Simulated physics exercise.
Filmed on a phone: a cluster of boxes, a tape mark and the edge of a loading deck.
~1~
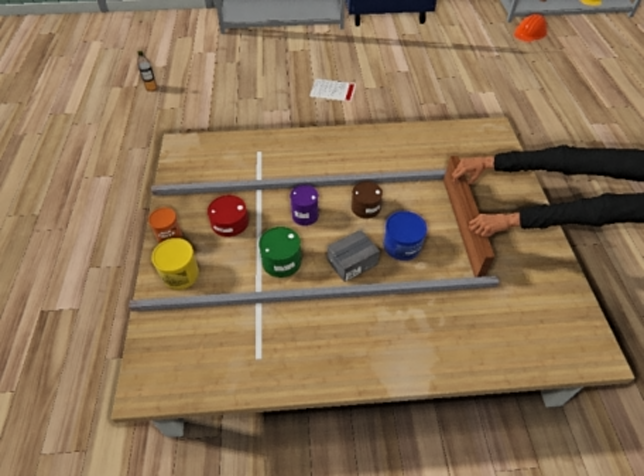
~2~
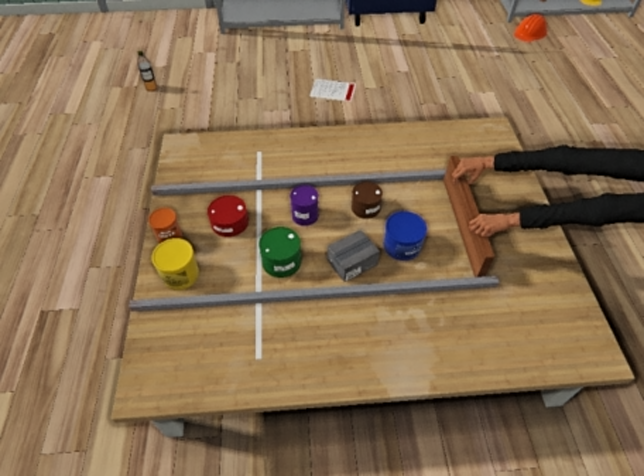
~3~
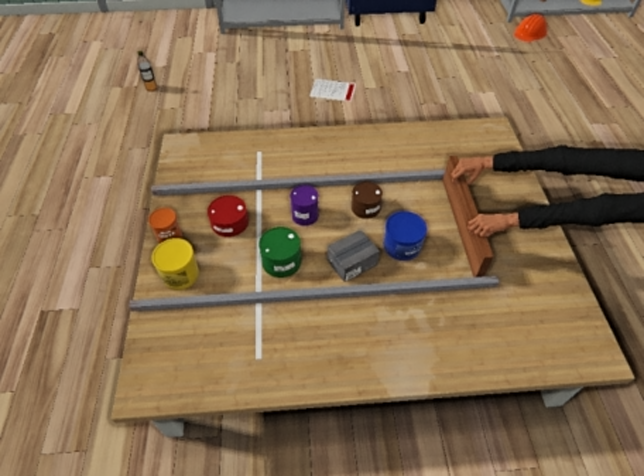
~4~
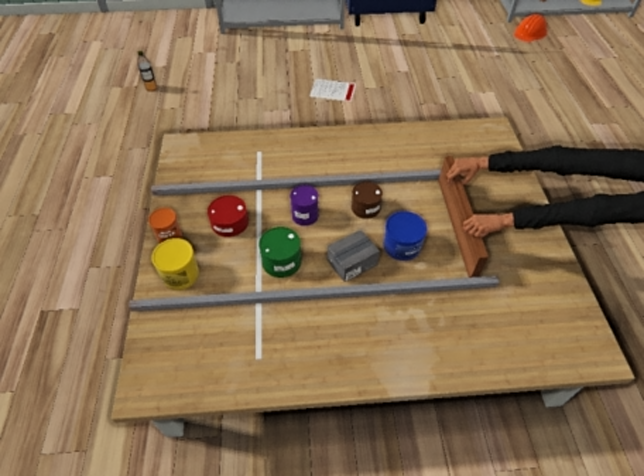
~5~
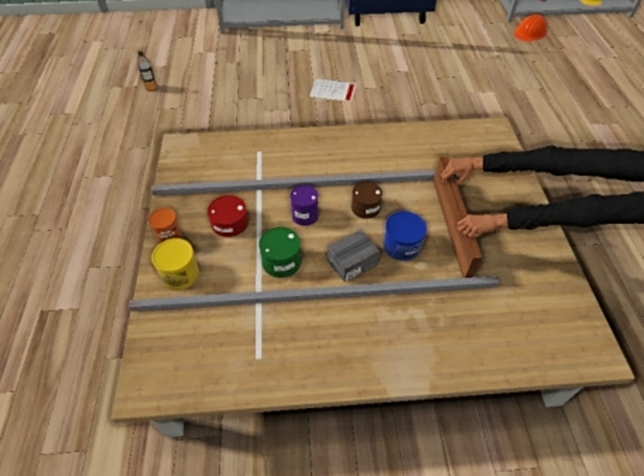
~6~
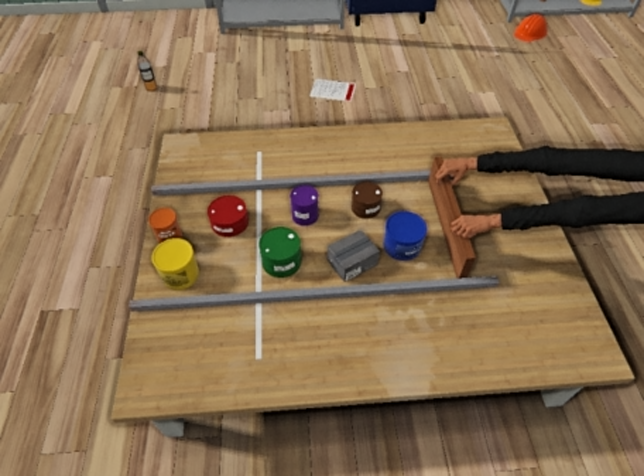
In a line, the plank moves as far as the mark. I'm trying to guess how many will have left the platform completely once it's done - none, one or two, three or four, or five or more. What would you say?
I would say none leave it.
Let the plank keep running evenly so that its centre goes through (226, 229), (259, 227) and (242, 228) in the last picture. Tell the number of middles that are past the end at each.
The counts are 2, 0 and 2, in that order.
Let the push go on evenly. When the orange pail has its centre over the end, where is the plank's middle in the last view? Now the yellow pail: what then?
Approx. (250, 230) for the first, approx. (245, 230) for the second.
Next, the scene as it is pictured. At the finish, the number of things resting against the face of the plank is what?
Count recorded: 2.
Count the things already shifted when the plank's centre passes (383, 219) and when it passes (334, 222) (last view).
That gives 3 for the first and 5 for the second.
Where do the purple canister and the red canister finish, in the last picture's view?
The purple canister at (216, 216), the red canister at (183, 221).
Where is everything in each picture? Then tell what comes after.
Orange pail (166, 229); yellow pail (177, 265); red canister (228, 216); plank (466, 214); tape (259, 239), in the first picture.
Yellow pail (177, 265); brown canister (367, 200), in the second picture.
Red canister (228, 216); green canister (281, 252), in the third picture.
Orange pail (166, 229); grey parcel (353, 255), in the fourth picture.
Yellow pail (177, 265); purple canister (305, 206), in the fifth picture.
Orange pail (166, 229); yellow pail (177, 265); red canister (228, 216); plank (449, 215); tape (259, 239), in the sixth picture.
Soon after, none off yet; orange pail at rest near (166, 229); yellow pail at rest near (177, 265); red canister at rest near (228, 216).
In the end, the number that fall off is zero.
